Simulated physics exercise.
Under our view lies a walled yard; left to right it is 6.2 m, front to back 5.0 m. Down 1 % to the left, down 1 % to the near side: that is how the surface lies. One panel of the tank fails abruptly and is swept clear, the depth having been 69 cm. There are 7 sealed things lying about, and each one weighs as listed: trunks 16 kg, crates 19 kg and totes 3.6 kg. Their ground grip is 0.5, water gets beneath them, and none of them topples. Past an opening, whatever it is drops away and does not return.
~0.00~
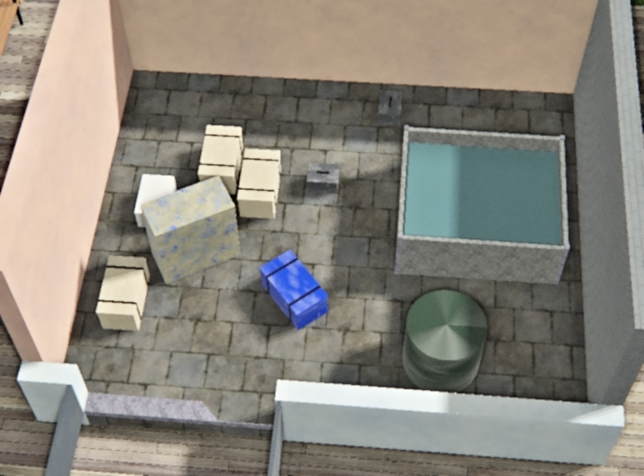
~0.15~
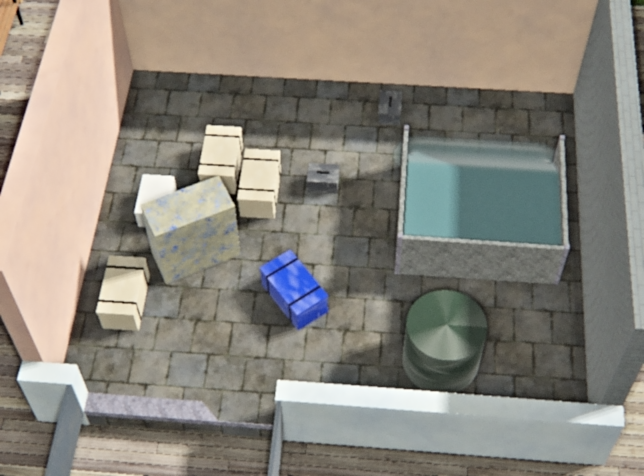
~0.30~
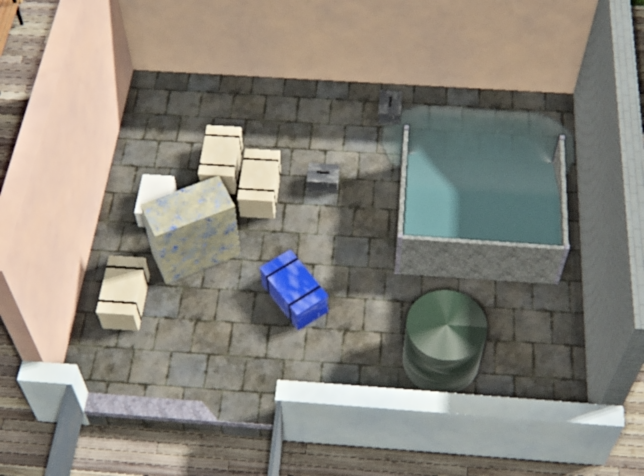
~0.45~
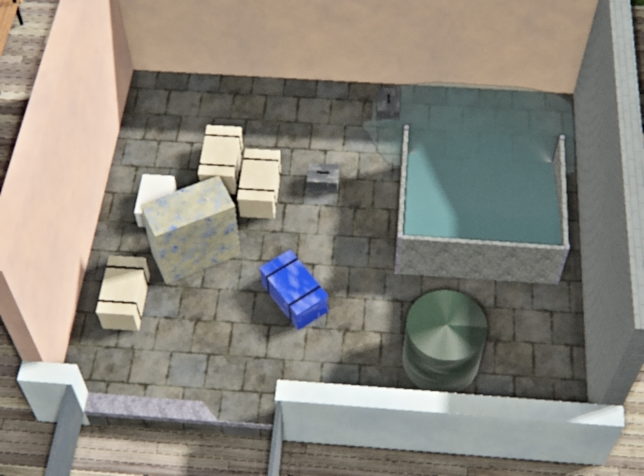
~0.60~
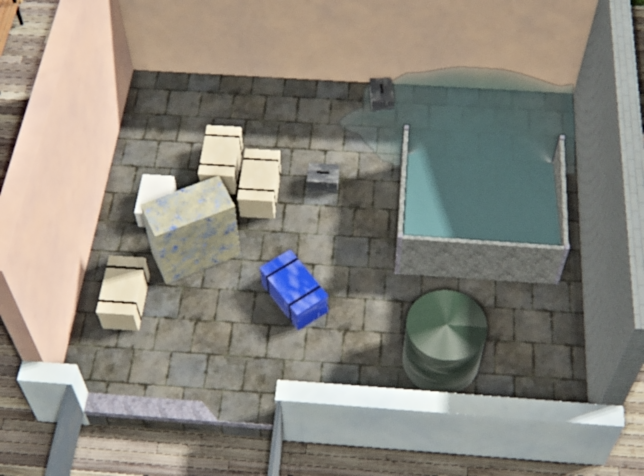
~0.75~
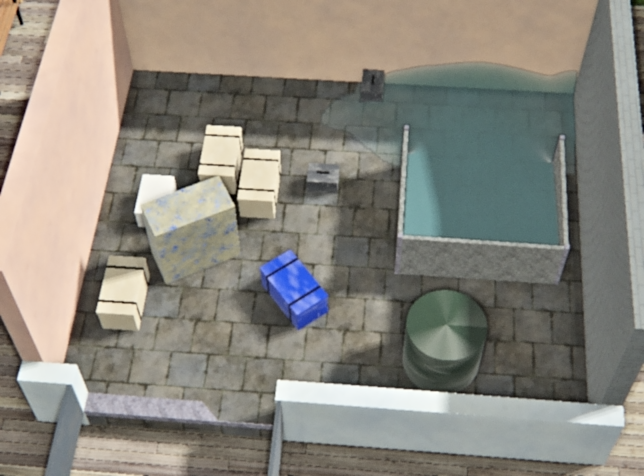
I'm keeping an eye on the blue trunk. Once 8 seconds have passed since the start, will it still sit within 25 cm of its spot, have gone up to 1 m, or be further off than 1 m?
It hardly moves.
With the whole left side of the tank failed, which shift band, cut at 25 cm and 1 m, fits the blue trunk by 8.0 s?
In that scenario the blue trunk would have been washed far off.
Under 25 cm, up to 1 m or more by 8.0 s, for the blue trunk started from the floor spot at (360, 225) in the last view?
Short answer: It hardly moves.
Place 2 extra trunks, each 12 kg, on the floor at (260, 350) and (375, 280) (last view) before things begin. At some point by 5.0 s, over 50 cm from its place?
Taking them in order, they come out smaller and smaller.
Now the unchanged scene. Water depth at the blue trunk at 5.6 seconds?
I'd put it at about 2 cm.
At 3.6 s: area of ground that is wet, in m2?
Wet: Near 21 m2.
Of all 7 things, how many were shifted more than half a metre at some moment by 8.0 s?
Result: 6.
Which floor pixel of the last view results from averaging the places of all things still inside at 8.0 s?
Roughly at (241, 254).
After 1.6 s the blue trunk is near (294, 281), 0.0 m from its start, aground; 0 of 7 are out; 0 afloat.
After 3.6 s the blue trunk is near (294, 281), 0.0 m from its start, aground; 0 of 7 are out; 3 afloat.
After 5.6 s the blue trunk is near (294, 281), 0.0 m from its start, aground; 0 of 7 are out; 3 afloat.
After 8.0 s the blue trunk is near (294, 282), 0.0 m from its start, aground; 2 of 7 are out; 3 afloat.
